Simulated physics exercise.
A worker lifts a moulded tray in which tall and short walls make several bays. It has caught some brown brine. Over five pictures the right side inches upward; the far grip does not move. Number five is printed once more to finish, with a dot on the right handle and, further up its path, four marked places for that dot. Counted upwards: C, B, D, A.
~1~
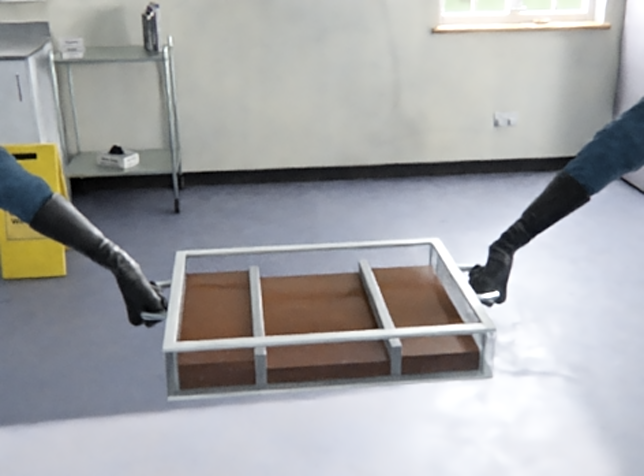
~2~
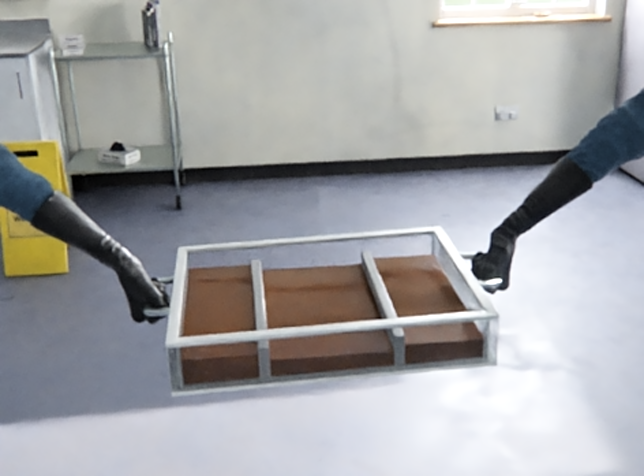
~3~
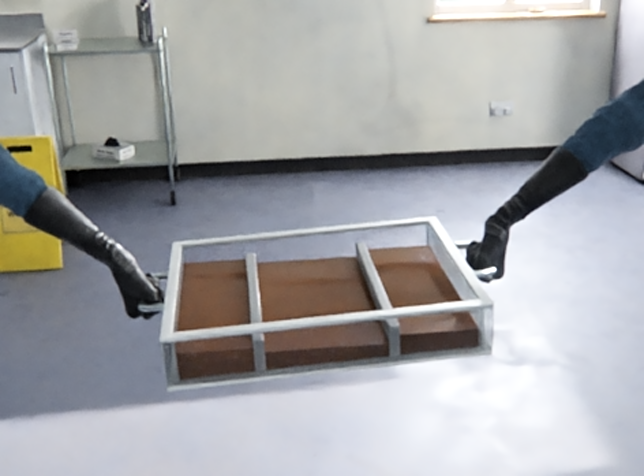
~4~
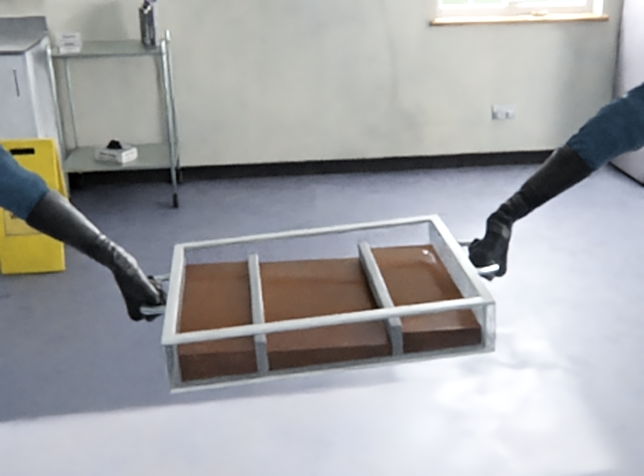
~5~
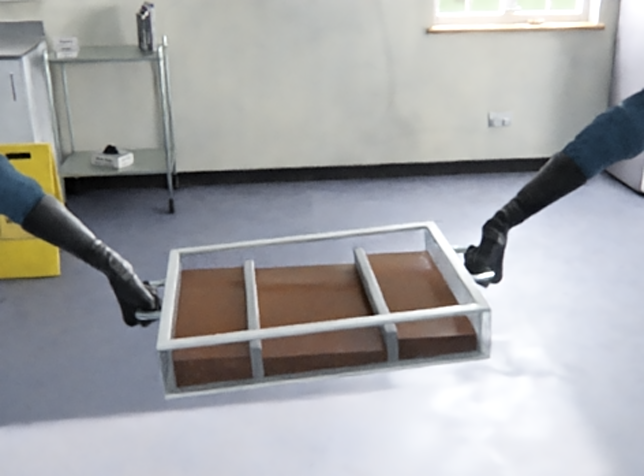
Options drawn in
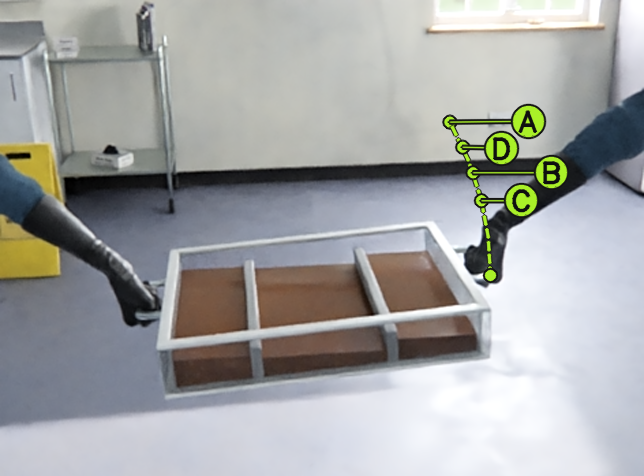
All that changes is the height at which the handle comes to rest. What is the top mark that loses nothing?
Use mark C.
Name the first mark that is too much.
That would be B.
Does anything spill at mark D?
Yes.
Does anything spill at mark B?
Yes, that goes wrong.
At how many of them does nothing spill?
One.
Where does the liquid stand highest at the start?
That is the left bay.
In lime, A at (449, 122); B at (473, 172); C at (481, 200); D at (462, 147).
For mark A, about 32 % goes over the rim.
For mark B, about 8 % goes over the rim.
For mark C, nothing spills; the left bay holds the most.
For mark D, about 21 % goes over the rim.
